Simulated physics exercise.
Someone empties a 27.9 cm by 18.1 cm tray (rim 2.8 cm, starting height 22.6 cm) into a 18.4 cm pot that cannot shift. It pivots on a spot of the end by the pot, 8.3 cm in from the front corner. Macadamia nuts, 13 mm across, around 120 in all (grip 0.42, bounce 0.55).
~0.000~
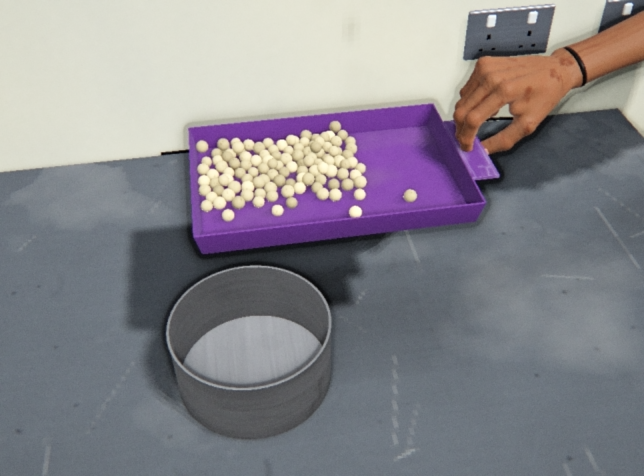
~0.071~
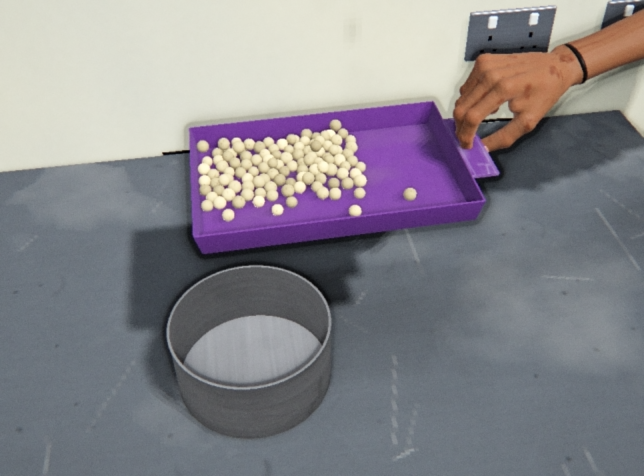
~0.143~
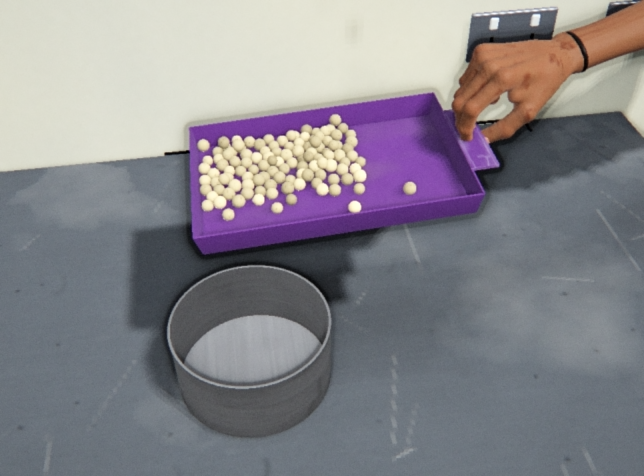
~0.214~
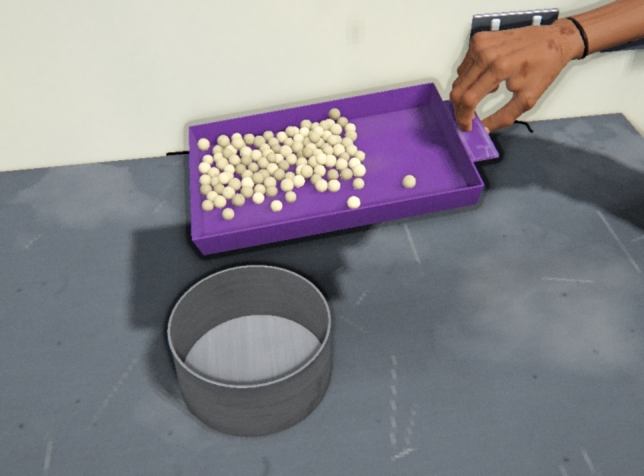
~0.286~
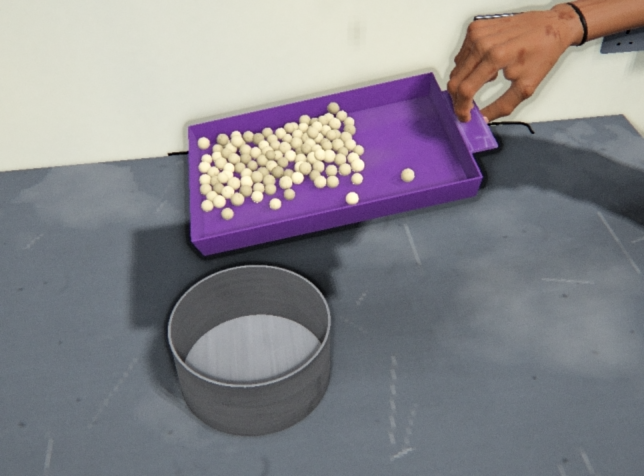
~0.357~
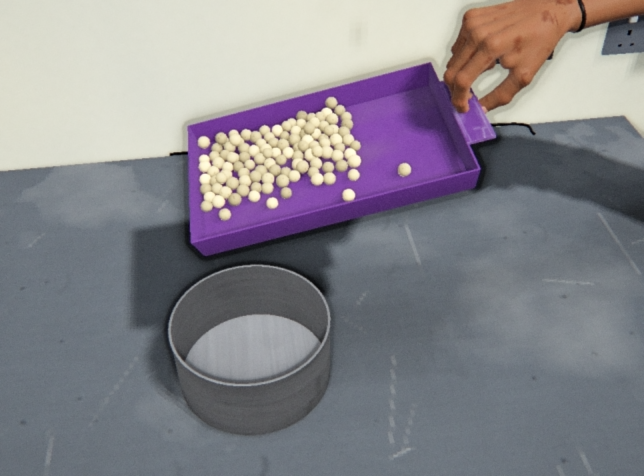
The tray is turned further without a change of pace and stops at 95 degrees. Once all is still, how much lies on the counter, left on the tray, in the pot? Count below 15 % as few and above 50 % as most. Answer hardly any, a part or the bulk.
Counter the bulk, tray hardly any, pot a part.
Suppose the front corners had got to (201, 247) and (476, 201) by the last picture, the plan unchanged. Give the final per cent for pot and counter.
Pot 90, counter 10.
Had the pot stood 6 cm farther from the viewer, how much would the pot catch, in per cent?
It would be near 0 per cent.
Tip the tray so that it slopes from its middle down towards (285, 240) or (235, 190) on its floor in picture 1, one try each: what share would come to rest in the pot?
About 100 and 0 per cent.
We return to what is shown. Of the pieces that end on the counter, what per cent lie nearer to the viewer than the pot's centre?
About 60 per cent.
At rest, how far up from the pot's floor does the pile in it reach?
Some 1.5 cm.
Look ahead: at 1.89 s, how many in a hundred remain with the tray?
Some 100 per cent of the load.
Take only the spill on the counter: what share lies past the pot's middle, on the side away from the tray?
Roughly 100 per cent.
Then, at 1.28 s, tilt 51 degrees; the tray holds 100 %, the pot 0 %.
After 1.89 s, tilt 76 degrees; the tray holds 100 %, the pot 0 %.
After 2.55 s, tilt 95 degrees; the tray holds 10 %, the pot 25 %.
By 3.9 s all is still; counter 60 %, tray 0 %, pot 40 %.
